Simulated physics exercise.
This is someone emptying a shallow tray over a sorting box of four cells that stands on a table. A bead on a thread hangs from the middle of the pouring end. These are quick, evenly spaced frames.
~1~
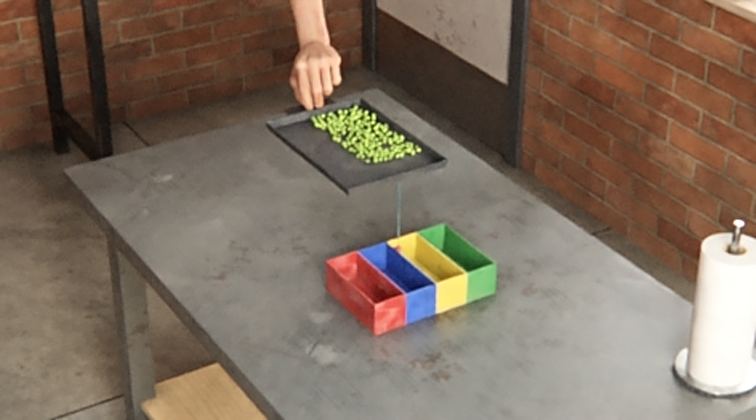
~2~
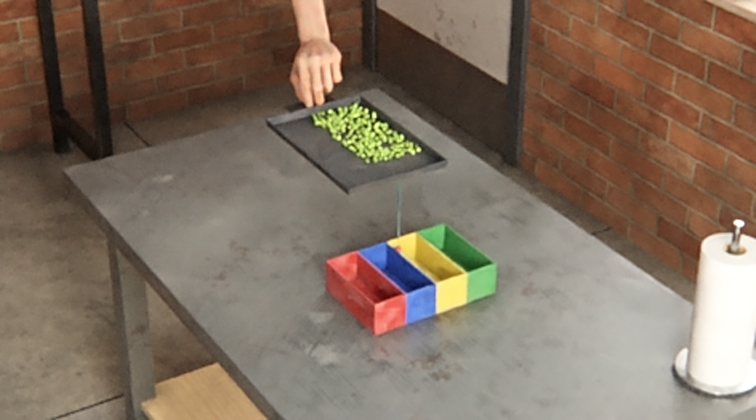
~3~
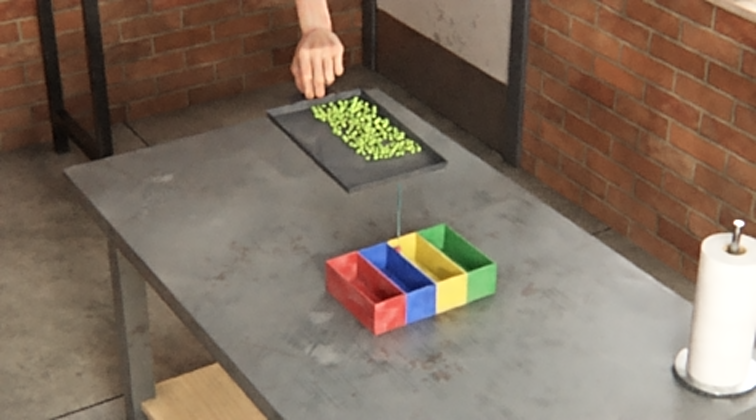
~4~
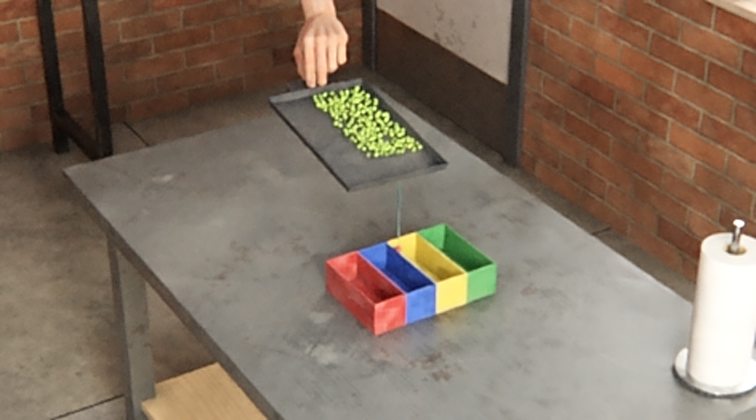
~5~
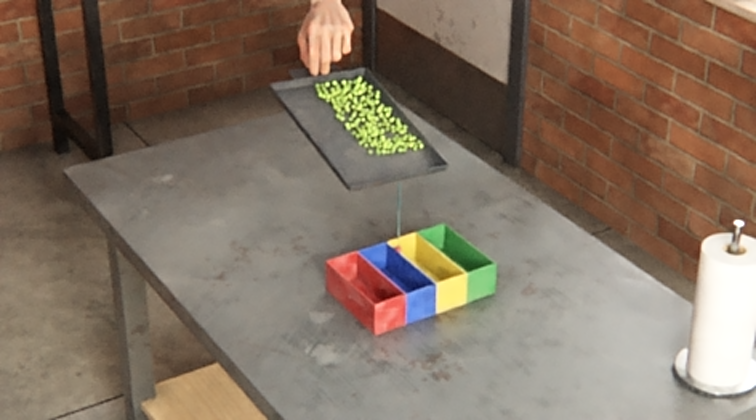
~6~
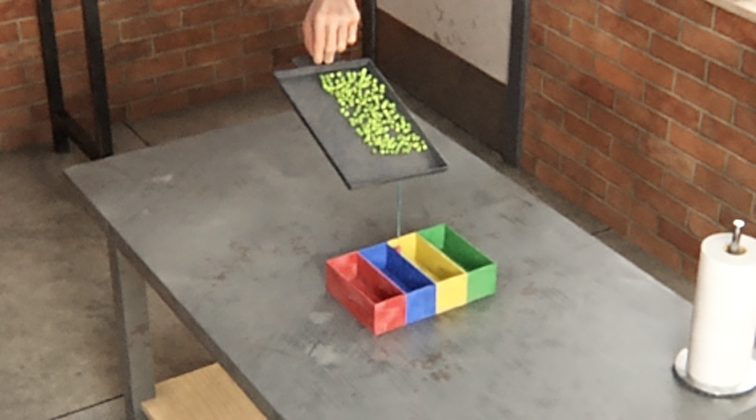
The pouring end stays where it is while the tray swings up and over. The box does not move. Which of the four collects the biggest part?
Most goes to the green cell.
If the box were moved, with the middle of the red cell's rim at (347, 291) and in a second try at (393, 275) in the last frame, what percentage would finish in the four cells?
In turn 50 and 90 in a hundred.
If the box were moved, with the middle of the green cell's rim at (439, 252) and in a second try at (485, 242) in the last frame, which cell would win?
At the first place that green cell, at the second the cell in yellow.
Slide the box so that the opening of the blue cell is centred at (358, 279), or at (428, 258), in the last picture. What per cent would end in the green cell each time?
About 20 and 0 per cent.
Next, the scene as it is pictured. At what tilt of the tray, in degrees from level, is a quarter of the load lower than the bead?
At about 70°.
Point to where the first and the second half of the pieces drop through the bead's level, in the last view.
Around (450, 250) and then (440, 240).
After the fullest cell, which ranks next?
It is yellow.
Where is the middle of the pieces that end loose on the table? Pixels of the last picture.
Roughly at (545, 345).
Soon, tray tipped steeply; about half on the tray; a stray few in the green cell; a stray few in the yellow cell; about a third falling or outside the box.
A while on, tray tipped past a quarter turn; a small part on the tray; about a third in the green cell; about a quarter in the yellow cell; a stray few in the blue cell; about a quarter falling or outside the box.
Towards the end, tray tipped past a quarter turn; about two thirds in the green cell; about a quarter in the yellow cell; a stray few in the blue cell; a small part falling or outside the box.
Finally, tray tipped past a quarter turn; about two thirds in the green cell; about a quarter in the yellow cell; a stray few in the blue cell; none in the red cell; a small part outside the box.
